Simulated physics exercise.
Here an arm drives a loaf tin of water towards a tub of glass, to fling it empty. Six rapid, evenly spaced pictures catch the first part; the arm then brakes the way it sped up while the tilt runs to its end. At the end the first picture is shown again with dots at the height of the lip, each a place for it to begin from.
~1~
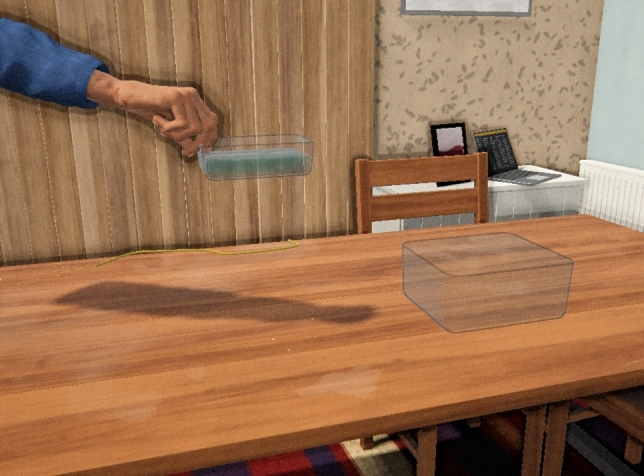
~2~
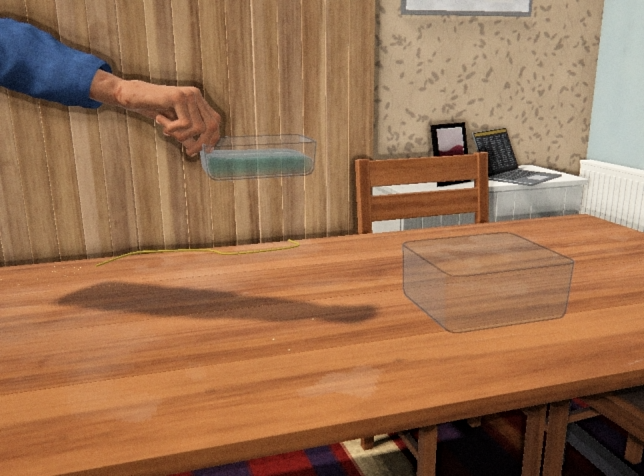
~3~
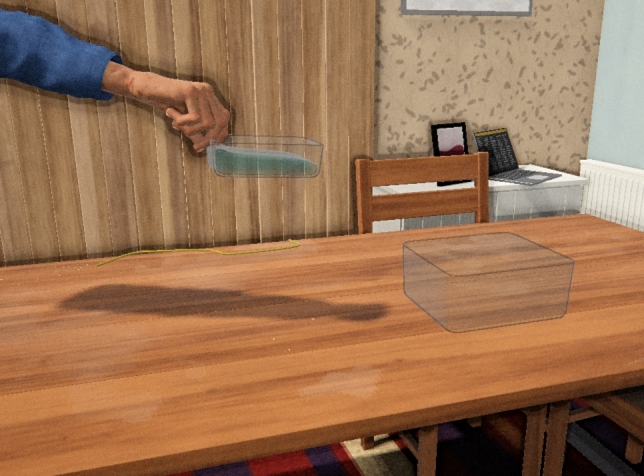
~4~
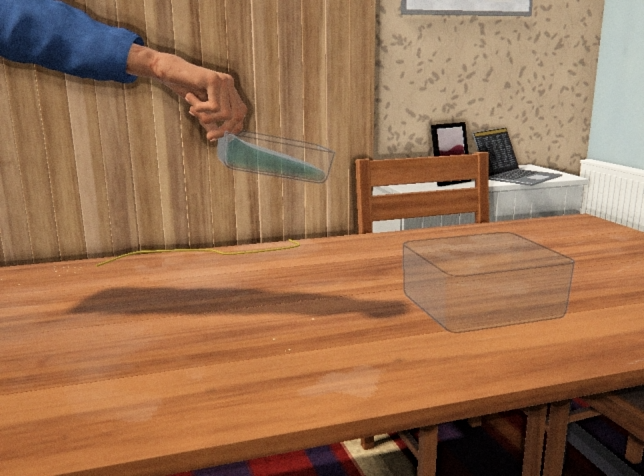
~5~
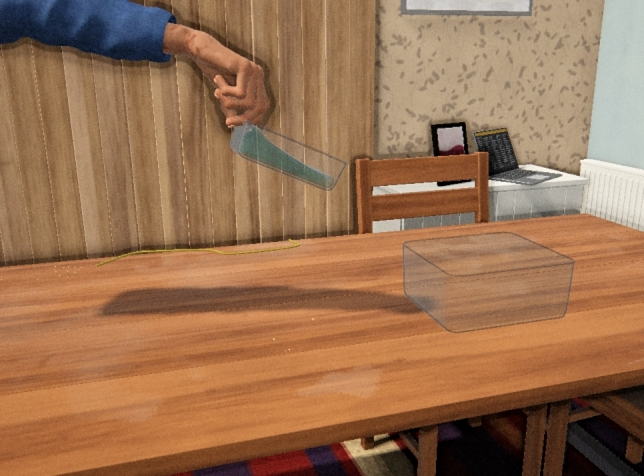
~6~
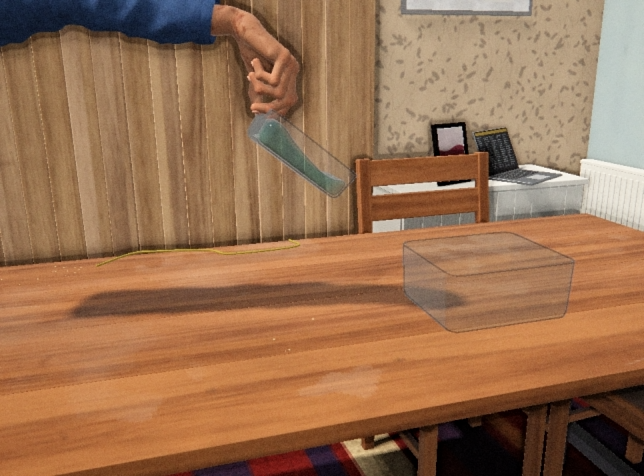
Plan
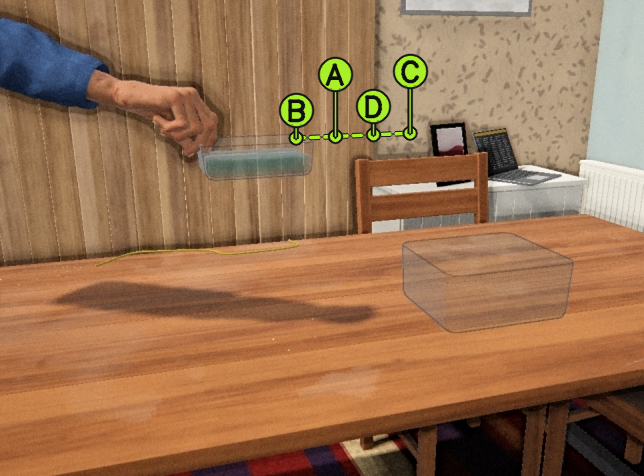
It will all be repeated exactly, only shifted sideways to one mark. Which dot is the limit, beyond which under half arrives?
Choose A.
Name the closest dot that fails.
Here it is dot B.
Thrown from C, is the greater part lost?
No.
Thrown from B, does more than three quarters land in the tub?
No.
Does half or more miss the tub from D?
No.
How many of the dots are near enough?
Three of them.
In lime, A at (335, 136); B at (296, 138); C at (410, 133); D at (373, 134).
With A, about 64 % lands in the tub, 28 % falls short and 8 % goes beside or beyond.
With B, about 32 % lands in the tub, 64 % falls short and 5 % goes beside or beyond.
With C, about 83 % lands in the tub, 5 % falls short and 12 % goes beside or beyond.
With D, about 88 % lands in the tub, 3 % falls short and 9 % goes beside or beyond.
